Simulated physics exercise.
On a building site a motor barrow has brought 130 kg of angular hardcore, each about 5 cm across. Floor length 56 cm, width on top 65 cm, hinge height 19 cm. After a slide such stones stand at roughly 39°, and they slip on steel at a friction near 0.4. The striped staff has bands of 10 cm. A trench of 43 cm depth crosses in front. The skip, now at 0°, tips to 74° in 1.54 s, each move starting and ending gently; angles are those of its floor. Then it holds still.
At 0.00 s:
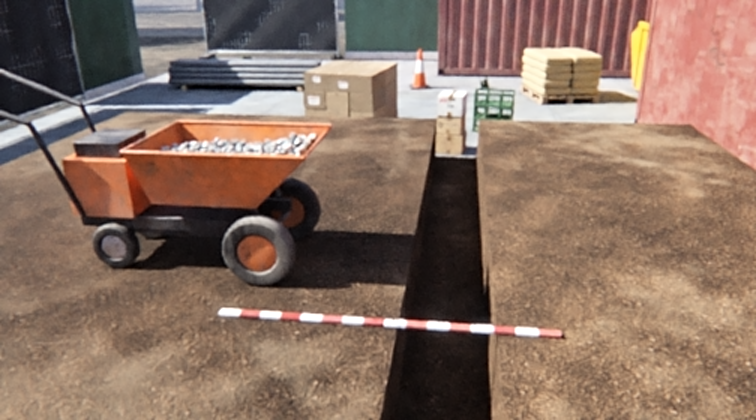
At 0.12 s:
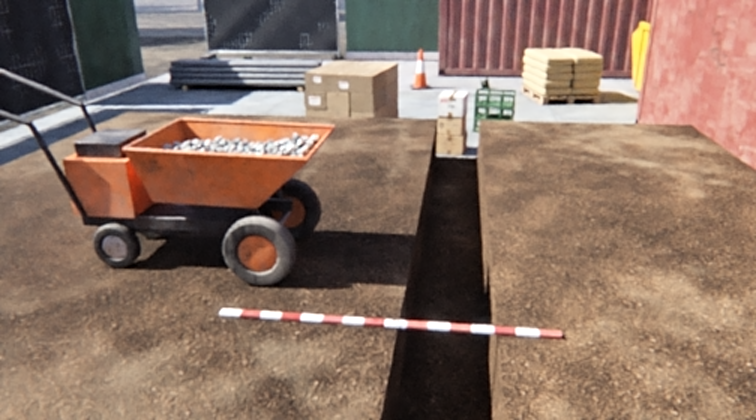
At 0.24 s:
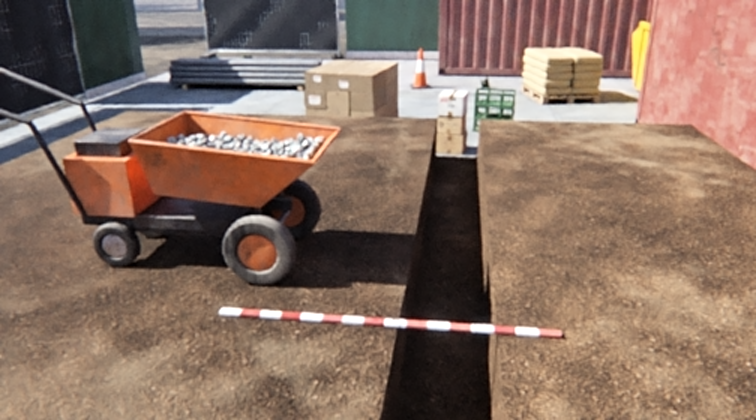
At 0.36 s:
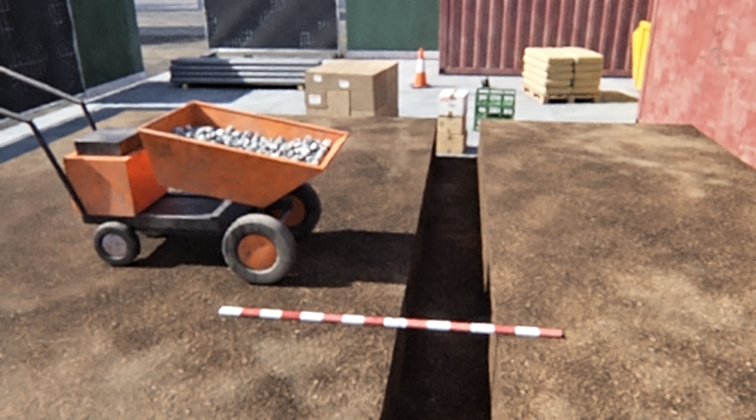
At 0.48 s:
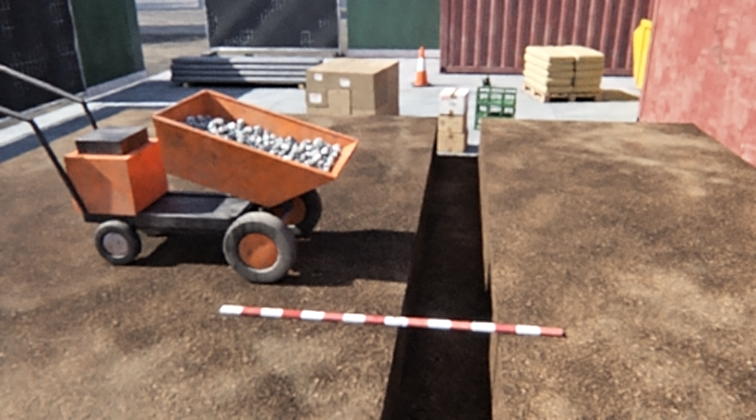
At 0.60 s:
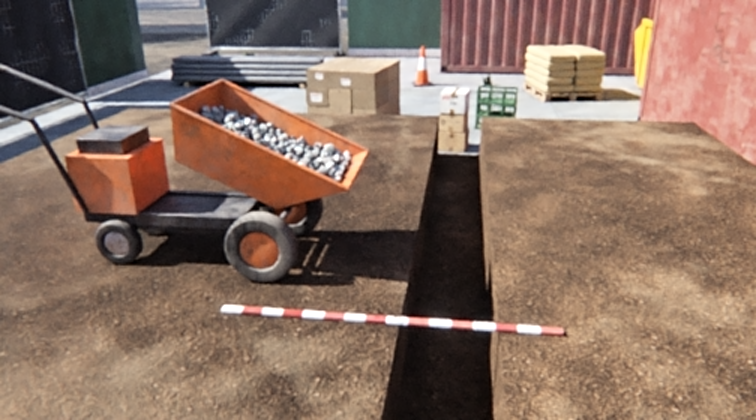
An orange motor barrow loaded with grey stones stands at left on brown soil in a building yard, seen from slightly above by a still camera. A red-and-white striped staff lies across a dark, narrow trench to its right, with cardboard boxes, an orange cone and red containers behind. The skip tilts slowly, then faster, its rear rising and front lip lowering towards the right, while the wheels stay put.
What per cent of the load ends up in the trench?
Roughly 43 per cent ends in the trench.
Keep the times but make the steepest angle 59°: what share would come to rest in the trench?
In that case some 40 per cent.
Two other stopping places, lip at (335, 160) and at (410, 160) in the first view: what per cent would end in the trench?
About 100 and 50 per cent.
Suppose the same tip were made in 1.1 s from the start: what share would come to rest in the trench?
In that case some 45 per cent.
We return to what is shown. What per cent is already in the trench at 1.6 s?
Some 15 per cent.
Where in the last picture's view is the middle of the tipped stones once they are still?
Their middle is at about (445, 325).
After 1.2 s the floor is at 63°; 100 % in the skip; the foremost stones are at (378, 232).
After 1.6 s the floor is at 74°; 70 % in the skip, 13 % short of the trench, 17 % in the trench; the foremost stones are at (471, 325).
After 2.0 s the floor is at 74°; 49 % in the skip, 14 % short of the trench, 38 % in the trench; the foremost stones are at (487, 333).
After 3.9 s the floor is at 74°; 44 % in the skip, 14 % short of the trench, 43 % in the trench; the foremost stones are at (487, 339).
